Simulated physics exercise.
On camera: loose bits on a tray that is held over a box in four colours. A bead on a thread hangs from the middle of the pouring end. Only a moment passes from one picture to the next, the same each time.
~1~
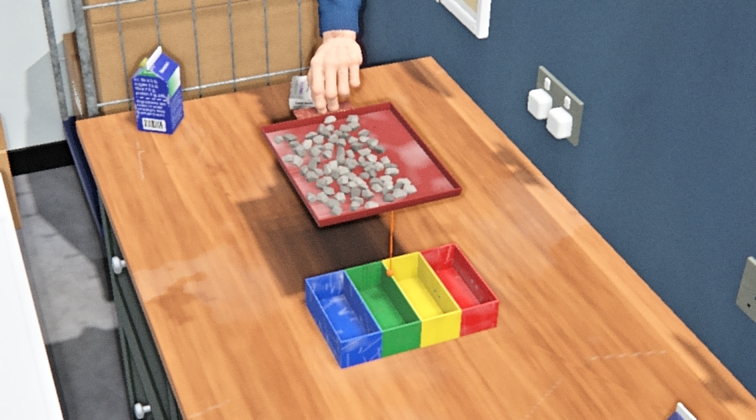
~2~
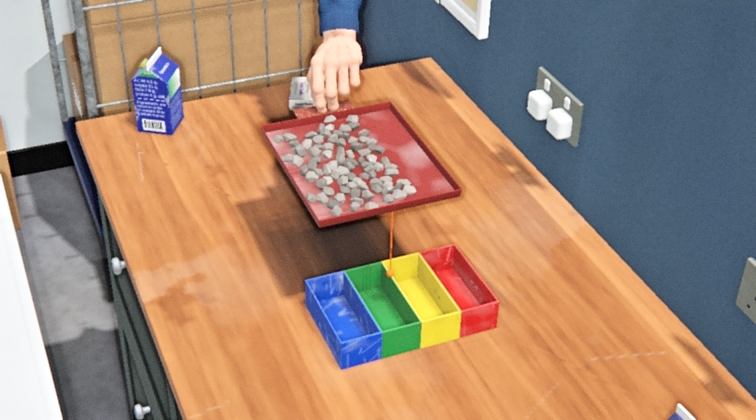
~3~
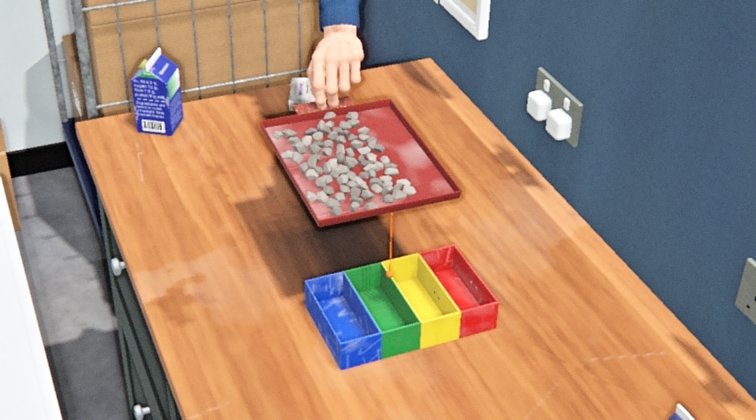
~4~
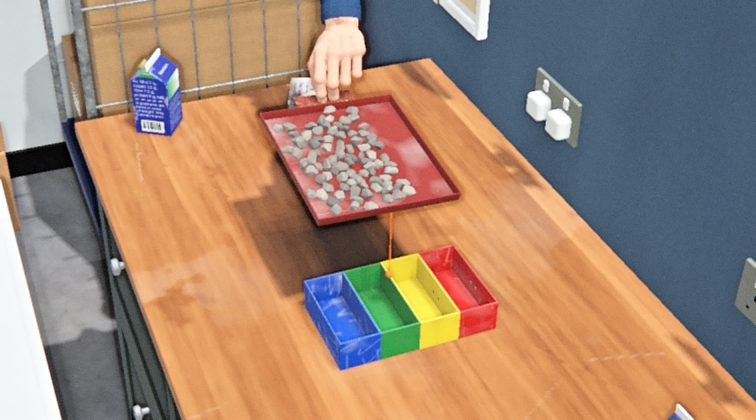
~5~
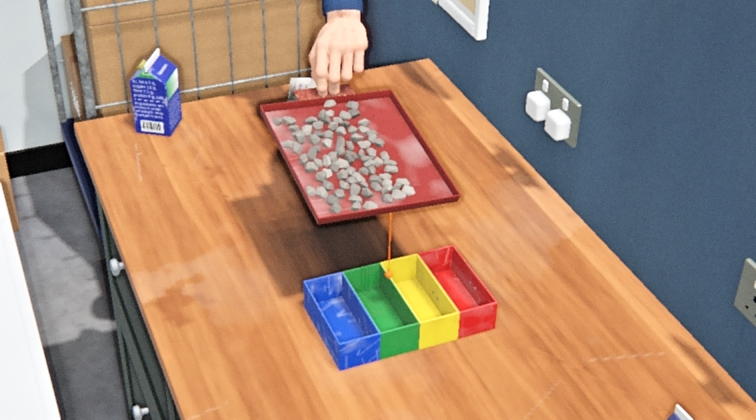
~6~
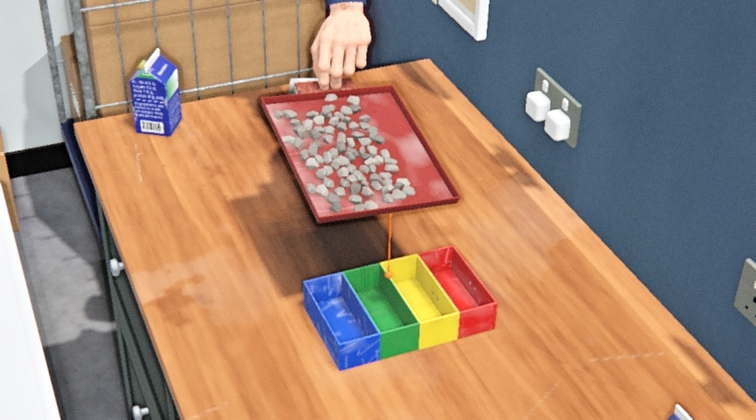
A red tray of grey gravel tilts very slightly as its far edge rises a little near a blue-sleeved hand, the stones staying spread across it while the camera stays still. Seen from above, the wooden tabletop stands beside a dark blue wall with white plugs, a blue carton at the back left. Below the tray's near edge, a thin orange thread hangs above an open box with blue, green, yellow and red compartments.
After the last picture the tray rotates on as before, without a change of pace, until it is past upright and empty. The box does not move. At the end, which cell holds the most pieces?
Fullest: The red cell.
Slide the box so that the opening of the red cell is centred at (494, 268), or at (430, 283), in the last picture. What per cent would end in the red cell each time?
The first gives 0 %, the second 40 %.
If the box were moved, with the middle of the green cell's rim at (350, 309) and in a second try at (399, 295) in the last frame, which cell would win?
First the red one, then the yellow cell.
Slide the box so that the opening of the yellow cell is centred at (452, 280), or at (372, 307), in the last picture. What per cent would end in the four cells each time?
First some 100, then 20 per cent.
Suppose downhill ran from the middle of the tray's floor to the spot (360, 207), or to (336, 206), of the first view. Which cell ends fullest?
One: That blue cell. Two: Blue.
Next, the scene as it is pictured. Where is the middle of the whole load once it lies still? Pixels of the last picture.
At about (448, 303).
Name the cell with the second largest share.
Second comes the yellow cell.
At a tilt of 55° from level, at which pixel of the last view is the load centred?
Roughly at (419, 182).
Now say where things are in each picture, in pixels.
Corners of the pouring end (320, 219) and (460, 187), level; middle of the load (350, 167), bits of gravel; bead on its thread (390, 273); blue cell (361, 347); green cell (402, 337); yellow cell (441, 326); red cell (479, 316), in the first frame.
Corners of the pouring end (320, 220) and (460, 189), level; middle of the load (350, 167), in the second frame.
Corners of the pouring end (320, 219) and (460, 190), tipped barely, lowest at the right corner; middle of the load (350, 166), in the third frame.
Corners of the pouring end (320, 218) and (459, 192), tipped a little, lowest at the right corner; middle of the load (350, 163), in the fourth frame.
Corners of the pouring end (320, 217) and (459, 194), tipped a little, lowest at the right corner; middle of the load (350, 160), in the fifth frame.
Corners of the pouring end (320, 216) and (459, 196), tipped a little, lowest at the right corner; middle of the load (350, 157); blue cell (359, 350); green cell (400, 339); yellow cell (439, 328); red cell (477, 318), in the sixth frame.
Just after the last frame, tray tipped steeply; almost all on the tray; just a few in the red cell; about a tenth falling or outside the box.
A moment on, tray tipped right over; the larger part on the tray; about a tenth in the red cell; just a few in the green cell; just a few in the yellow cell; about a tenth falling or outside the box.
Further on, tray tipped past a quarter turn; roughly two thirds in the red cell; roughly a quarter in the yellow cell; about a tenth in the green cell; about a tenth falling or outside the box.
When it is over, tray tipped past a quarter turn; roughly two thirds in the red cell; roughly a quarter in the yellow cell; about a tenth in the green cell; not one in the blue cell; about a tenth outside the box.
